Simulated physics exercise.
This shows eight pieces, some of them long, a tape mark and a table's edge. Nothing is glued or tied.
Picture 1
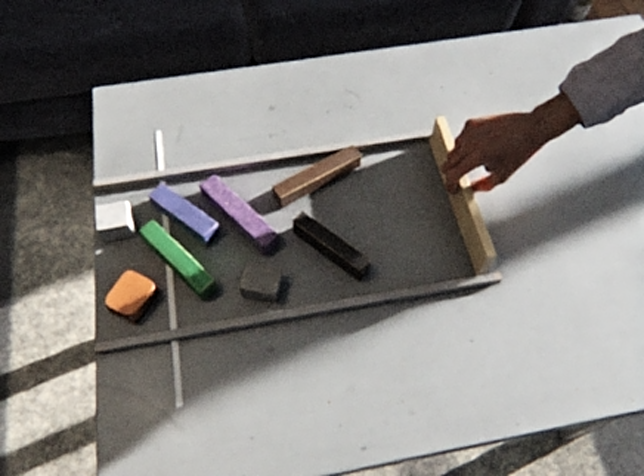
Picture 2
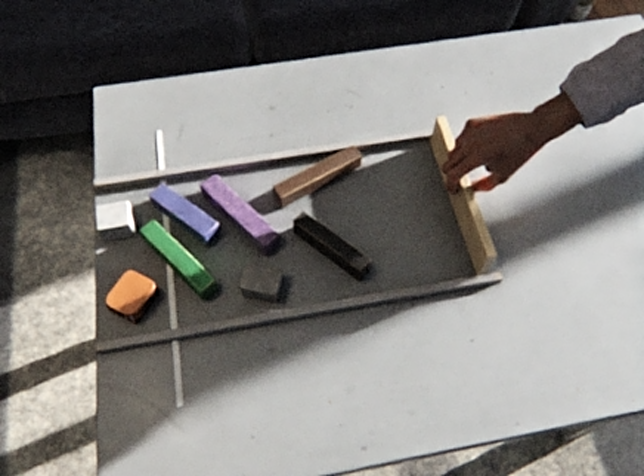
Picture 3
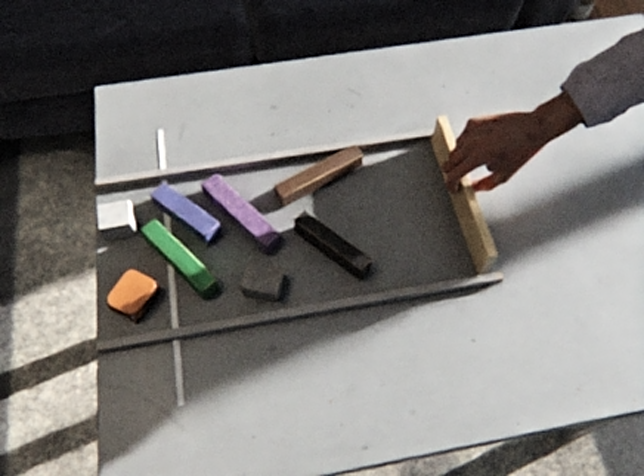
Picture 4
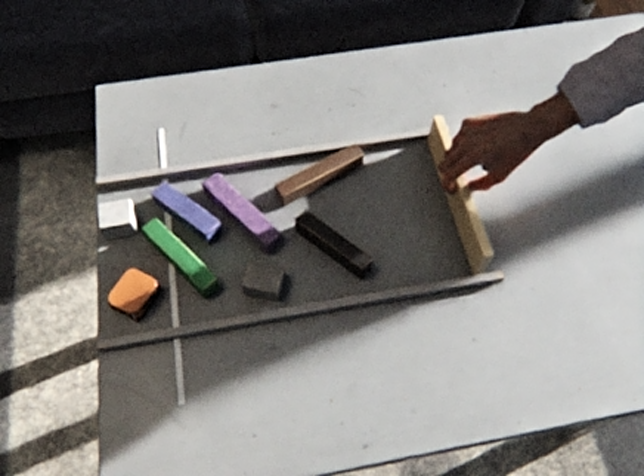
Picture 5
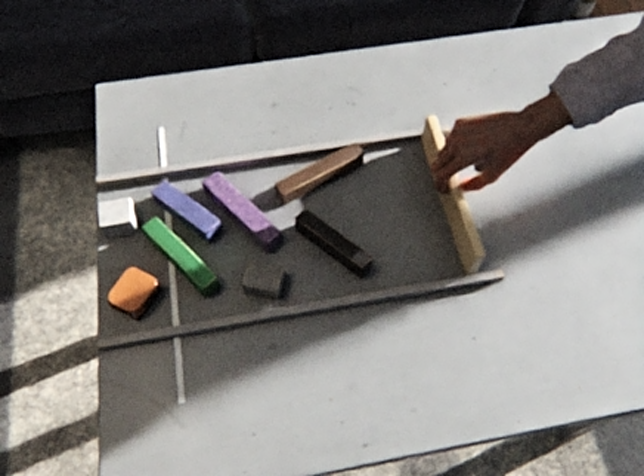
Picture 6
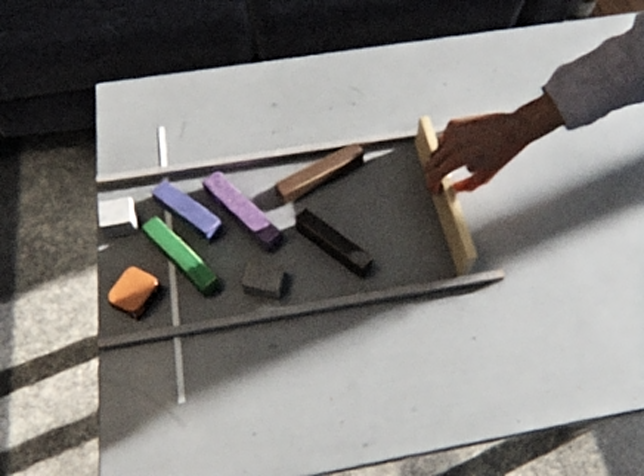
On a pale tabletop, eight colored pieces lay between two dark rails near a strip of tape, and a hand held a wooden board still, then slid it slightly left while the pieces stayed put.
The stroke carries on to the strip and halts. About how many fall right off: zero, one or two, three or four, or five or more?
Outcome: The number that fall off is three or four.
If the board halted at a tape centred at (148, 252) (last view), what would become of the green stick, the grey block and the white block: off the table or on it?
The green stick goes over, the grey block does not fall, the white block goes over.
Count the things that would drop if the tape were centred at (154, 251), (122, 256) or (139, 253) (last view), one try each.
Try by try, 4, 6 and 5.
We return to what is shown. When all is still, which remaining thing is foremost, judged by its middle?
It is the blue bar.
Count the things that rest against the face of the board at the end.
2 of them.
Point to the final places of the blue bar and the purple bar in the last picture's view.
About (101, 230), and the other about (114, 260).
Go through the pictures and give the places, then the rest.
The first picture shows white block (115, 221); orange case (133, 298); green stick (178, 260); board (460, 193); tape (168, 252).
The second picture shows orange case (133, 297); brown bar (318, 176).
The third picture shows green stick (180, 259); purple bar (241, 214).
The fourth picture shows white block (118, 219); black bar (333, 244).
The fifth picture shows orange case (135, 294); grey block (264, 279).
The sixth picture shows white block (118, 218); orange case (135, 294); green stick (181, 257); board (443, 194); tape (170, 248).
A little later, none off yet; white block at rest near (118, 218); orange case at rest near (135, 294); green stick at rest near (181, 257).
Next, none off yet; white block at rest near (118, 218); orange case moving near (126, 297); green stick shifted a little near (152, 272).
When it is over, the number that fall off is three or four; down, green stick, orange case and white block.
